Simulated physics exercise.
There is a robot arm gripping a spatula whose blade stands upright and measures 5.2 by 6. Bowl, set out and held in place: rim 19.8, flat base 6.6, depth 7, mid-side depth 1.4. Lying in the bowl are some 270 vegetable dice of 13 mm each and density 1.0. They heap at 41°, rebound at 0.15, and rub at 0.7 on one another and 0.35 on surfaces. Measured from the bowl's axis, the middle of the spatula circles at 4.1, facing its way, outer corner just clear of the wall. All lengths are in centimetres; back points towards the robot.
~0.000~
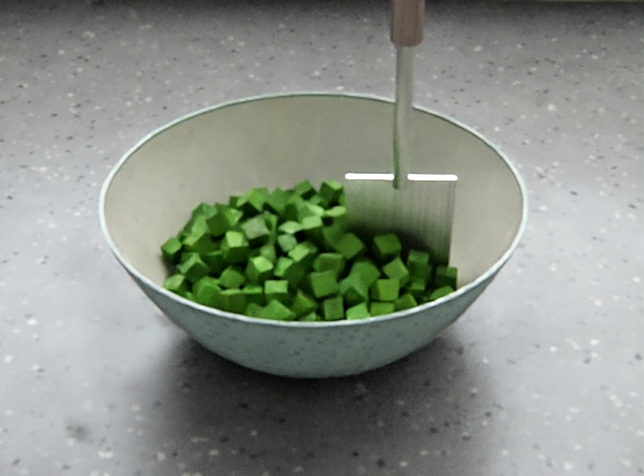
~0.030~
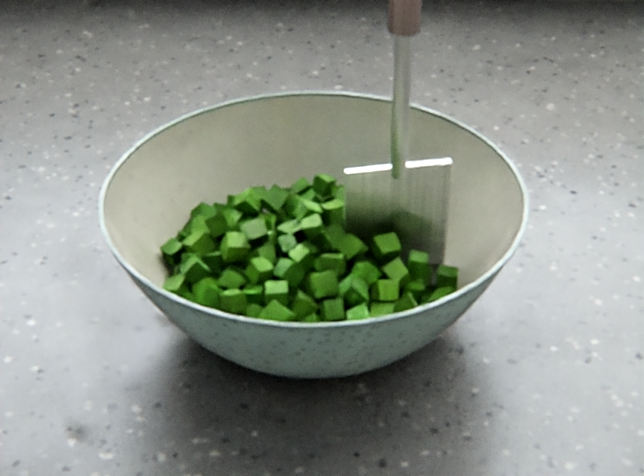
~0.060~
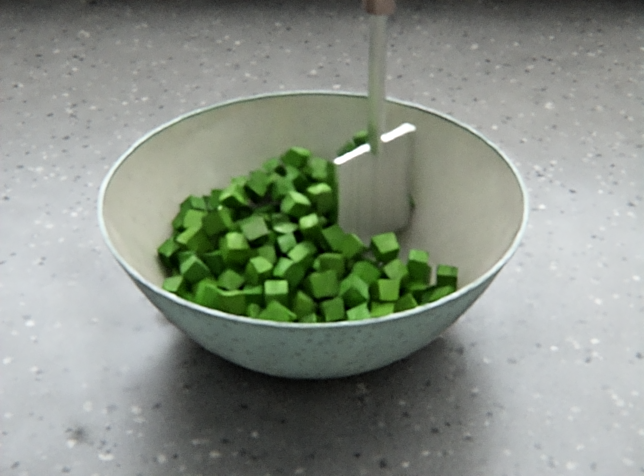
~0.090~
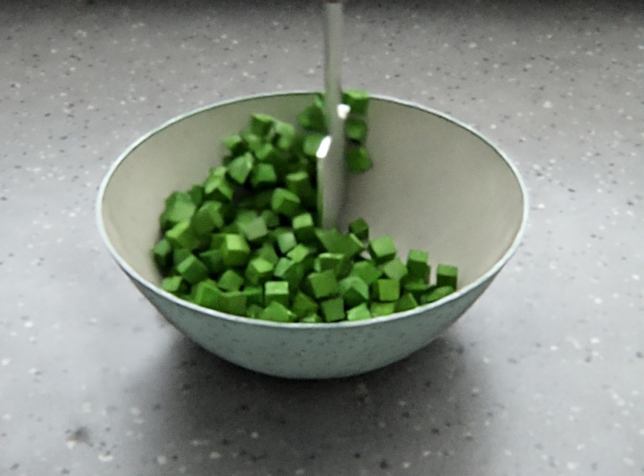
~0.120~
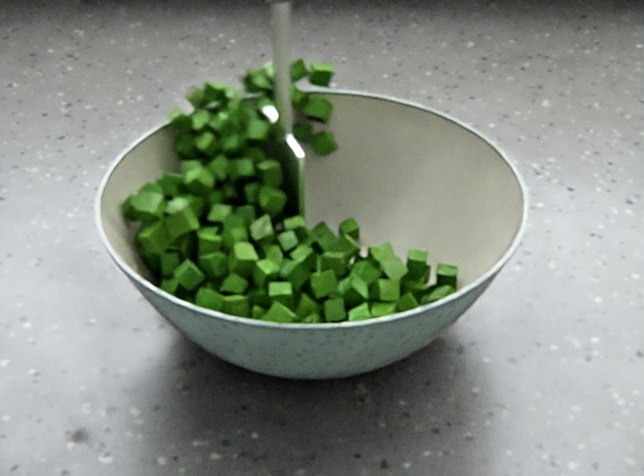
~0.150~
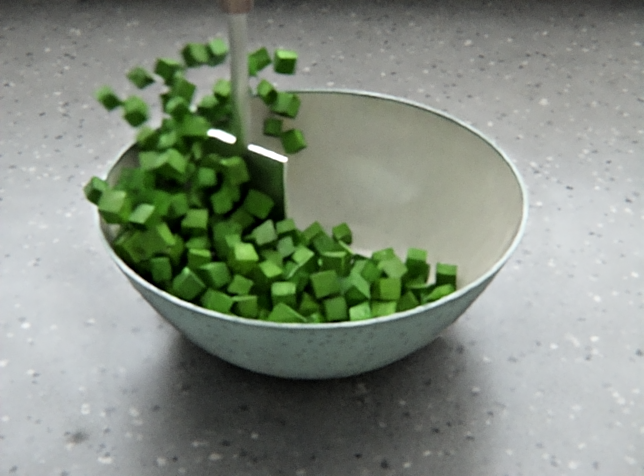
In a pale bowl on a speckled counter, a spatula sweeps left, flinging green cubes upward.
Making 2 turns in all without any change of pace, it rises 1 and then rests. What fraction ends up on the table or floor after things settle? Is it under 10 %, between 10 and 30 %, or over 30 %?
Over 30 %.
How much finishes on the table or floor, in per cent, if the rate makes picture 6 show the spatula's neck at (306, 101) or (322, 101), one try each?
Around 30 and 30 per cent respectively.
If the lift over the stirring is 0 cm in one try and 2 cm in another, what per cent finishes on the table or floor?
Close to 60 and 45 percent, in that order.
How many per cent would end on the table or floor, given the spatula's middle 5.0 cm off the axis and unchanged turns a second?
It would be near 50 per cent.
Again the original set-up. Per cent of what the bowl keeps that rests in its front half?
50 %.
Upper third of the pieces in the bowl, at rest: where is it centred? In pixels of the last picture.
I'd say close to (253, 281).
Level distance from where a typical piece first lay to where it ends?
Some 25 centimetres or so.
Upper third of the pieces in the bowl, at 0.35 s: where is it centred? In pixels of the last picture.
Upper-third centre: Approx. (453, 152) px.
After 0.35 s, 6° round, highest piece 13 above the table; 164 in the bowl, 32 on the table or floor, 72 in flight or on the tool.
After 0.55 s, 227° round, highest piece 10 above the table; 134 on the table or floor, 111 in the bowl, 23 in flight or on the tool.
After 0.85 s, 0° round, highest piece 5 above the table; 161 on the table or floor, 107 in the bowl.
After 1.55 s, 0° round, highest piece 5 above the table; 161 on the table or floor, 107 in the bowl.
In the end, 161 on the table or floor, 107 in the bowl. That is 60 % on the table or floor.
